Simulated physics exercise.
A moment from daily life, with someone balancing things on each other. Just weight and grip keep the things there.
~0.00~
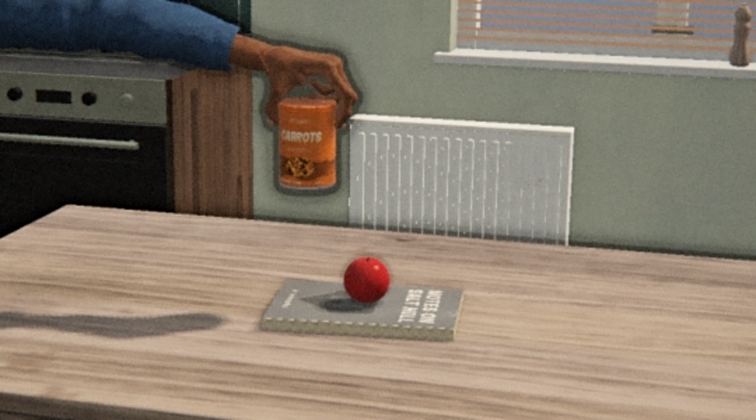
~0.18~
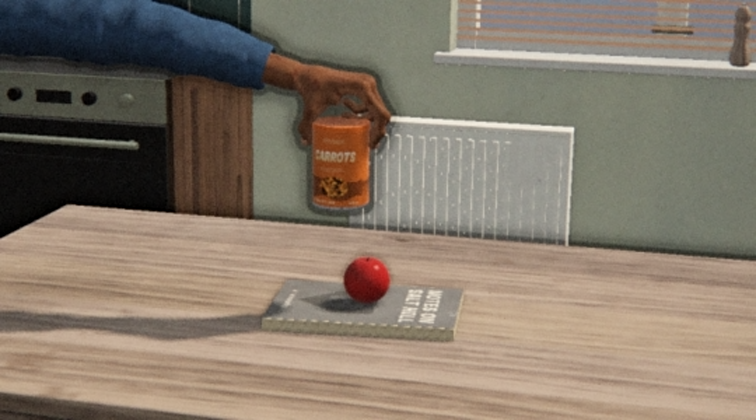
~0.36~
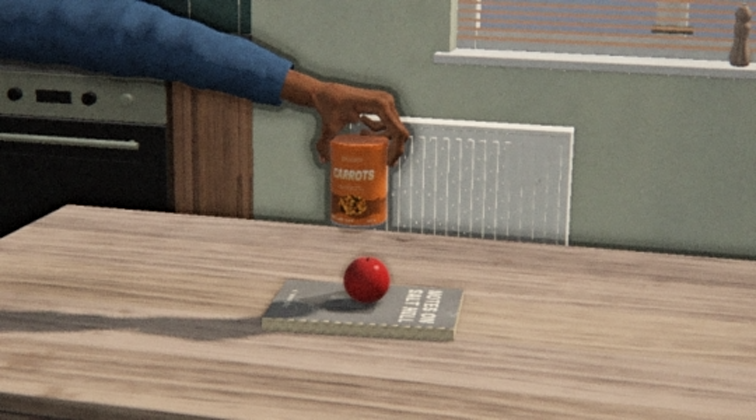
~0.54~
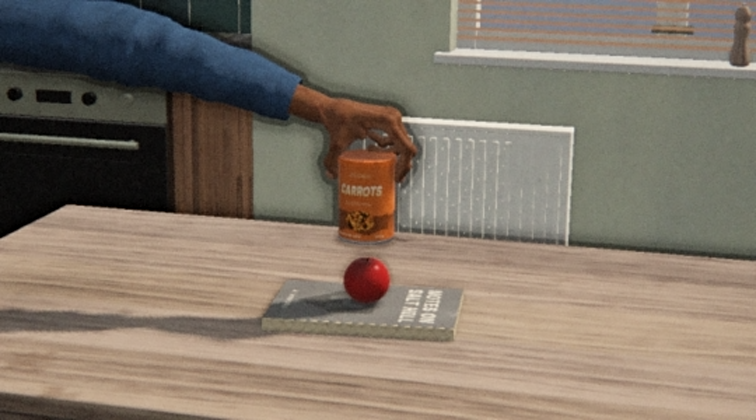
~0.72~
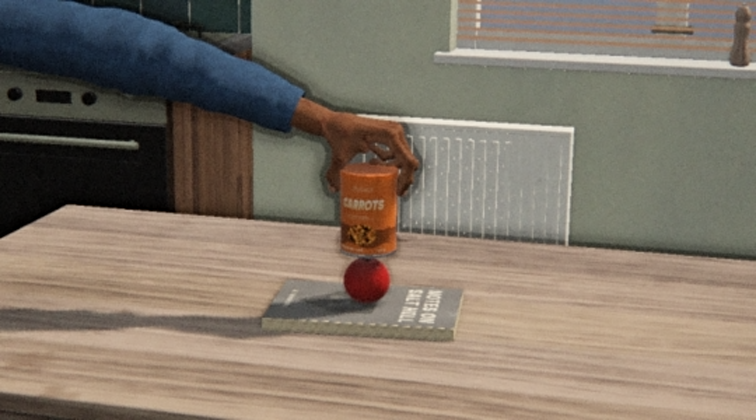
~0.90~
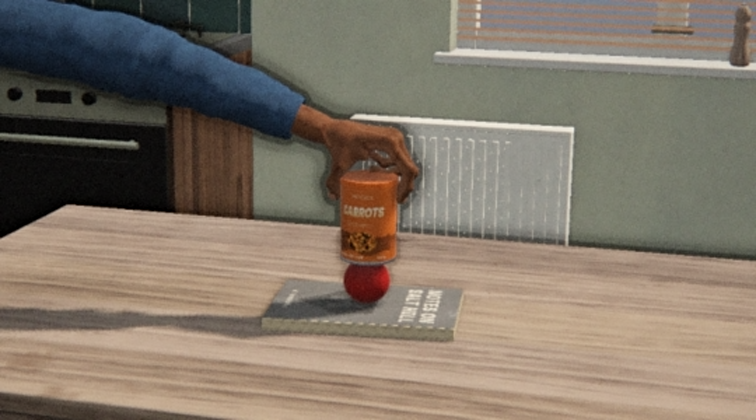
An orange tin of carrots, gripped from above by a hand in a blue sleeve, moved right and down over the wooden table until it rested on a red ball atop a grey book.
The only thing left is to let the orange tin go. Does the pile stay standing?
No.
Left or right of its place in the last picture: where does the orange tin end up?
Result: Further right.
By 1.60 s, orange tin now fallen.
By 1.90 s, things are still on the move.
When it is over (4.0 s), fallen, orange tin; the other 2 as before. End places, in pixels of the last picture, orange tin near (522, 289). The pile gives way.
